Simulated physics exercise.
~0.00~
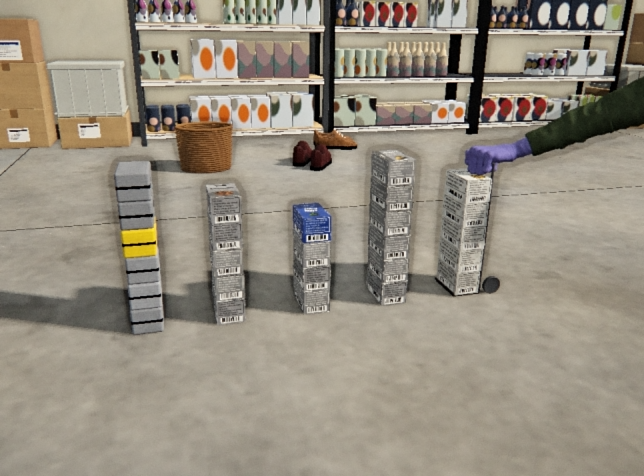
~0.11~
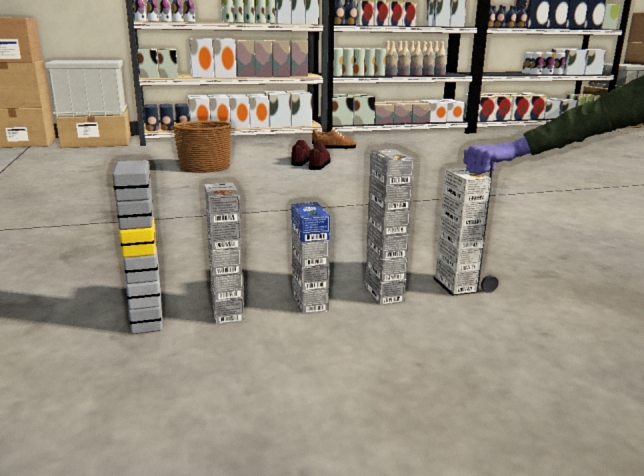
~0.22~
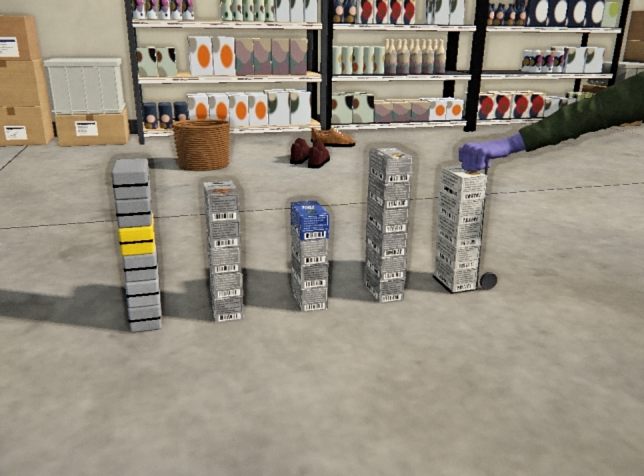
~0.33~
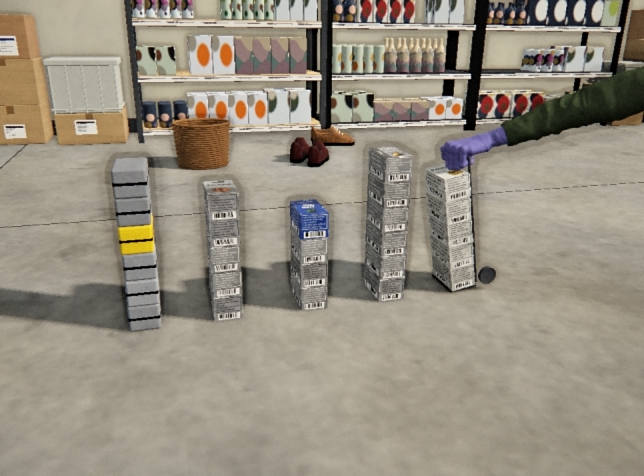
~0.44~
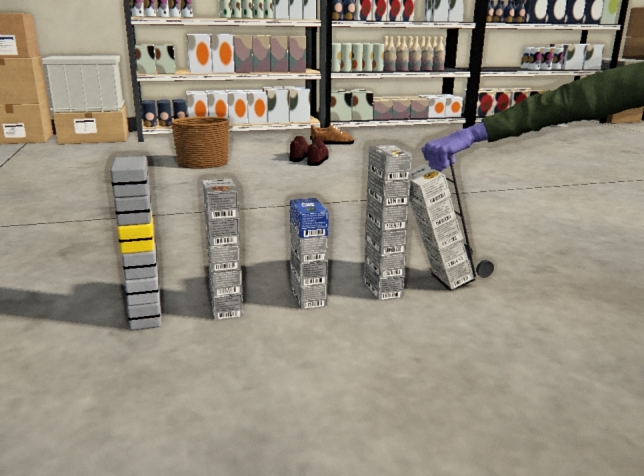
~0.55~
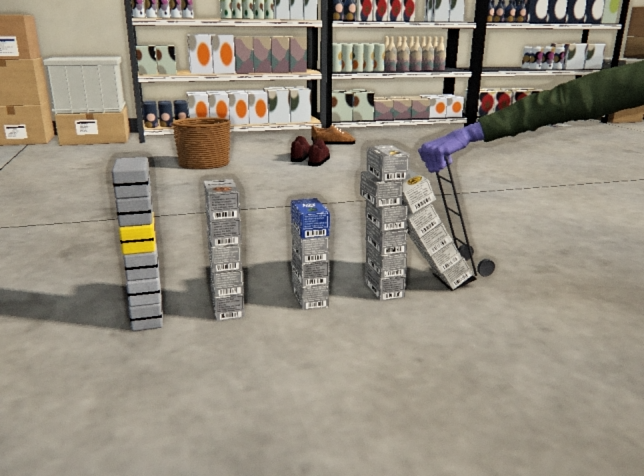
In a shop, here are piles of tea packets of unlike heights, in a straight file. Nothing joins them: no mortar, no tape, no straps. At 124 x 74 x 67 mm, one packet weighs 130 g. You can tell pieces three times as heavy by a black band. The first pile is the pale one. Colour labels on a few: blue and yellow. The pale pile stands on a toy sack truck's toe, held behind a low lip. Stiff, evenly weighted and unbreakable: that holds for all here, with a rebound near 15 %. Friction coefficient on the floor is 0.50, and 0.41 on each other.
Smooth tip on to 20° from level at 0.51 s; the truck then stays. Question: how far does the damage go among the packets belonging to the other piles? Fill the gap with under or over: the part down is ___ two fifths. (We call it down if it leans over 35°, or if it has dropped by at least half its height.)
The part down is over two fifths.
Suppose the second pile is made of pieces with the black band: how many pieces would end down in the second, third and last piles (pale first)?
Second: 0; third: 0; last: 0.
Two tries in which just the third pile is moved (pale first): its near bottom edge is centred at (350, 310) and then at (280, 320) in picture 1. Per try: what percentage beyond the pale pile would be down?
I'd say close to 50 percent, then close to 40 percent.
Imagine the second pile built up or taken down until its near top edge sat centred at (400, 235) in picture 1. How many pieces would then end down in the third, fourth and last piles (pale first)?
Pile by pile that makes third 4, fourth 0, last 0.
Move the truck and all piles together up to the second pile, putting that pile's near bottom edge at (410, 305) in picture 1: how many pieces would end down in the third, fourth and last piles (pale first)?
Down per pile: Third 3, fourth 1, last 0.
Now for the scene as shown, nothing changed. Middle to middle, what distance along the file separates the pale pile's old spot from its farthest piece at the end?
36 cm.
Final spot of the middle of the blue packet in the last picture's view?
Around (192, 276).
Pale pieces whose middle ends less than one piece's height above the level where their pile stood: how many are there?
The count is 2.
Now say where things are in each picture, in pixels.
In the first frame (places mark the middle of the side facing us), truck frame 0° forward; blue packet (317, 230); yellow packet (139, 244); the rest undisturbed.
In the second frame, truck frame 0° forward; blue packet (316, 229).
In the third frame, truck frame 2° forward; blue packet (315, 227).
In the fourth frame, truck frame (470, 184) 10° forward, top of the pale pile leaning 10°; blue packet (315, 226); the rest undisturbed.
In the fifth frame, truck frame (455, 183) 18° forward, top of the pale pile leaning 22°; blue packet (315, 225); the rest undisturbed.
In the sixth frame, truck frame (453, 183) 20° forward, top of the pale pile leaning 27°; blue packet (316, 225); yellow packet (137, 241); 3 disturbed, none down.
After 0.82 s, 5 of the pale pile down; none of the 21 other packets down, 6 disturbed.
After 1.08 s, 5 of the pale pile down; 6 of the 21 other packets down; blue packet leaning 24°.
After 2.76 s, 5 of the pale pile down; 10 of the 21 other packets down; blue packet leaning 56°, 10 cm lower; yellow packet leaning 7°.
After 3.50 s, 5 of the pale pile down; 21 of the 21 other packets down; yellow packet leaning 64°, 14 cm lower; blue packet leaning 42°, 13 cm lower.
At rest (4.0 s), 5 of the pale pile down; 21 of the 21 other packets down; yellow packet on its side; blue packet leaning 43°, 13 cm lower. That is 100 per cent. As the last picture would show them, middles, blue packet near (192, 276).
